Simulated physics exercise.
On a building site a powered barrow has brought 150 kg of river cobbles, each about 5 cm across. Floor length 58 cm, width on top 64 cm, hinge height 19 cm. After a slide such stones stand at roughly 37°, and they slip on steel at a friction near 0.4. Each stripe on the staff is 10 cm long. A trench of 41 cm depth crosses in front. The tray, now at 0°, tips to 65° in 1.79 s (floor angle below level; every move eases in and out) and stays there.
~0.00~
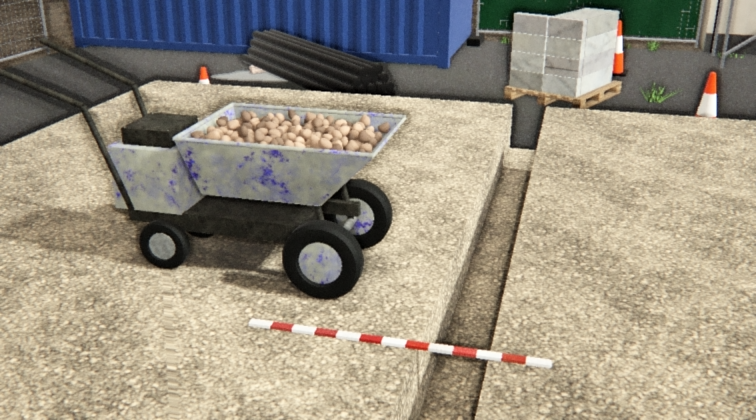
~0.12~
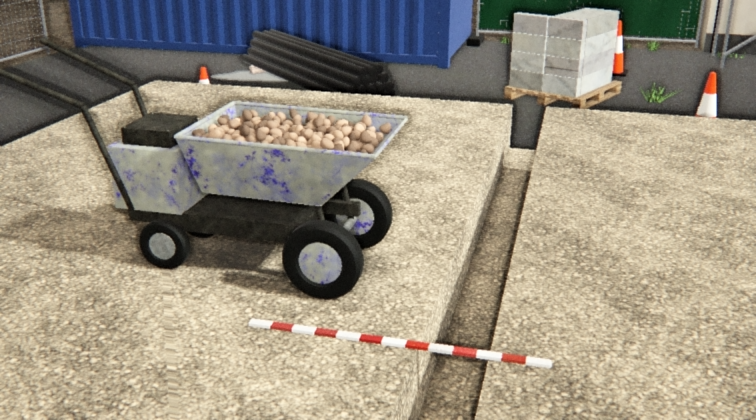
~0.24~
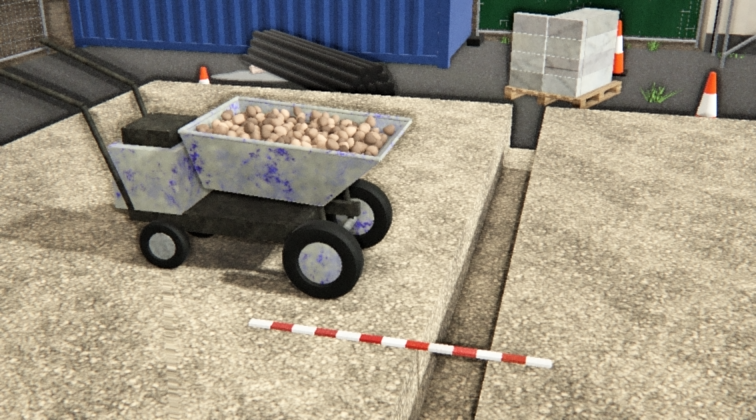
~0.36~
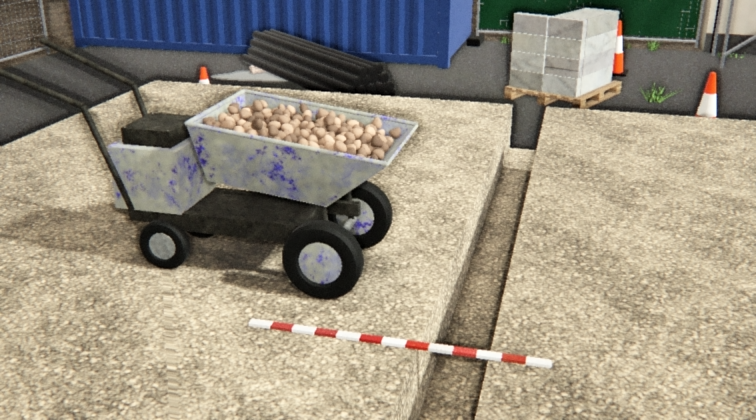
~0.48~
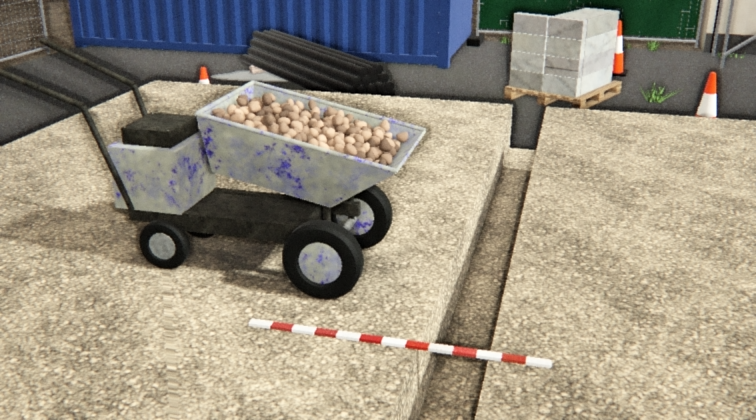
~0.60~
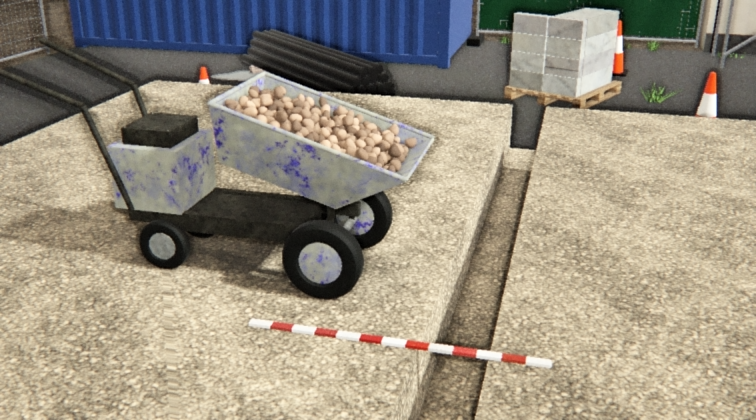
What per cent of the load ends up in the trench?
About 71 per cent.
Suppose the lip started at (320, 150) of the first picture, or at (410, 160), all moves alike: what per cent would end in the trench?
First some 85, then 35 per cent.
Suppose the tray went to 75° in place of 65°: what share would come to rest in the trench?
It would be near 75 per cent.
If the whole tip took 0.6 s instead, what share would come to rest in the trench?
In that case some 45 per cent.
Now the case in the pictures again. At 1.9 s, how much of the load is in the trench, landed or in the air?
Some 35 per cent.
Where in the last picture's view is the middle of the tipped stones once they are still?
Near (485, 338).
After 1.3 s the floor is at 55°; 99 % in the tray, 1 % in the trench; the foremost stones are at (465, 238).
After 1.9 s the floor is at 65°; 46 % in the tray, 36 % in the trench, 18 % past the trench; the foremost stones are at (589, 291).
After 2.2 s the floor is at 65°; 19 % in the tray, 51 % in the trench, 30 % past the trench; the foremost stones are at (658, 296).
After 4.2 s the floor is at 65°; 0 % in the tray, 71 % in the trench, 29 % past the trench; the foremost stones are at (697, 295).
